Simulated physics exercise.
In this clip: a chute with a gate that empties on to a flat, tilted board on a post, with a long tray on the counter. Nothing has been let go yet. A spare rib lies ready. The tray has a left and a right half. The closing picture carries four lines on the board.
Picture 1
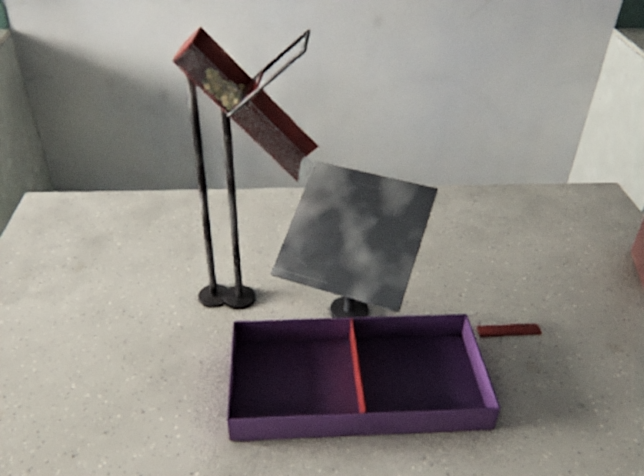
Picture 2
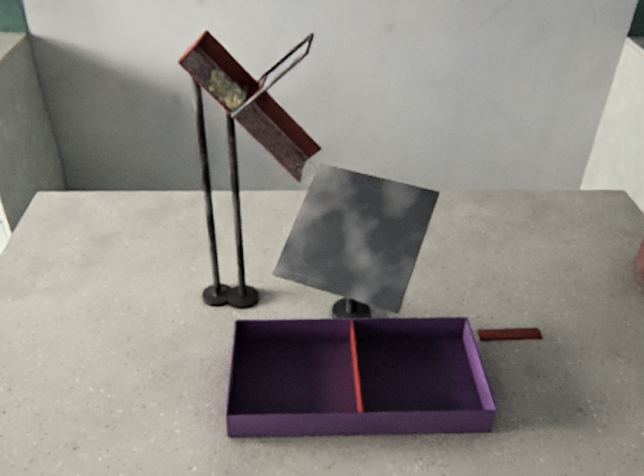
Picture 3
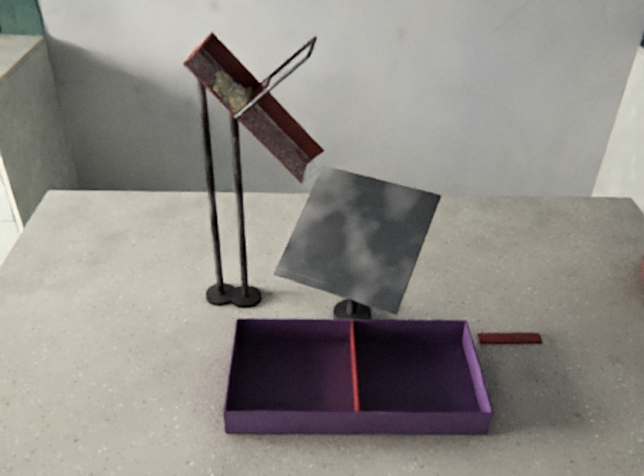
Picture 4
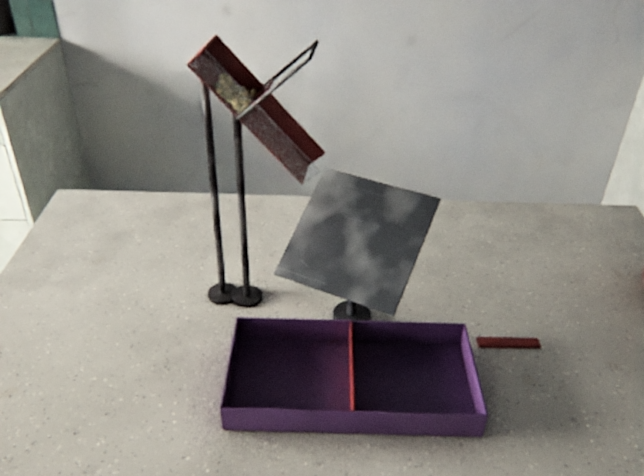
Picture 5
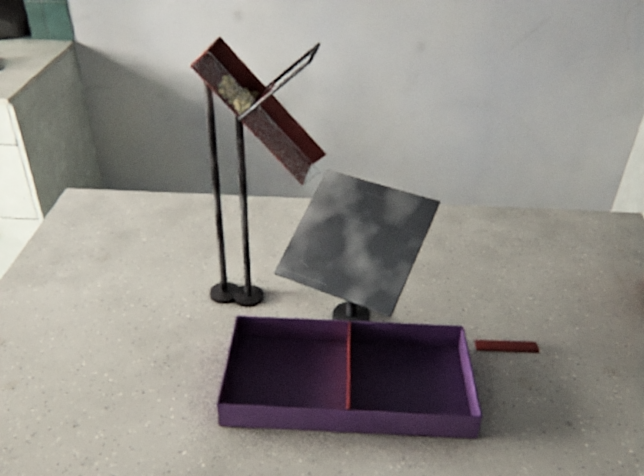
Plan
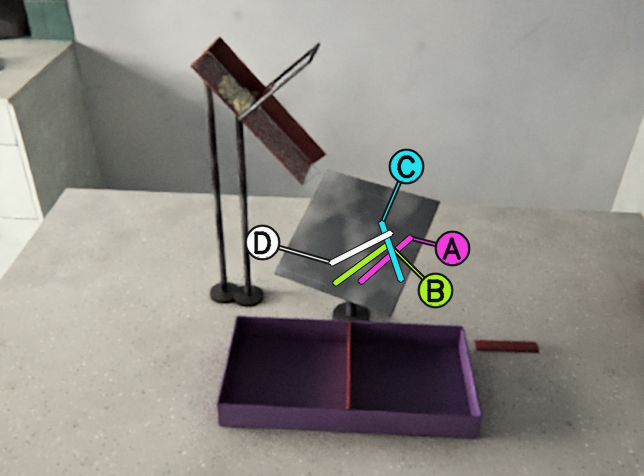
Only the view moved, drifting slightly around a purple two-part tray, a tilted gray board and a sloping reddish chute holding a small yellowish load behind its gate, while everything on the counter stayed still.
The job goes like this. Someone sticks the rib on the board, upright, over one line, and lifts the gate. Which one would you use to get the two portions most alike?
Take C.
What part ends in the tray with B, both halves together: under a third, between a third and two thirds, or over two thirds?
It is over two thirds.
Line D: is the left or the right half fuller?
The left half.
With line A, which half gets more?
Left.
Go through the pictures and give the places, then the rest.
Load behind the gate at (228, 91), soya beans; lip of the chute at (299, 171), sloping fairly steeply, in the first frame.
Middle of the board at (356, 233), tilted fairly steeply; middle of its low edge at (333, 293); of its high edge at (378, 177), in the second frame.
Front corners of the tray at (224, 412) and (493, 413); front end of its middle wall at (359, 412); gate still shut at (263, 88), in the third frame.
Middle of the load at (239, 96); lip at (306, 175), in the fourth frame.
Middle of the load at (241, 97); lip at (306, 176), in the fifth frame.
On the marked copy, line A from (410, 238) to (361, 281); line B from (388, 244) to (335, 283); line C from (381, 223) to (401, 279); line D from (390, 233) to (332, 262).
For line A, of what is caught, nearly all in the left half, a small part in the right.
For line B, of what is caught, nearly all in the left half, a small part in the right.
For line C, of what is caught, about half in the left half, about half in the right.
For line D, of what is caught, nearly all in the left half, a stray few in the right.
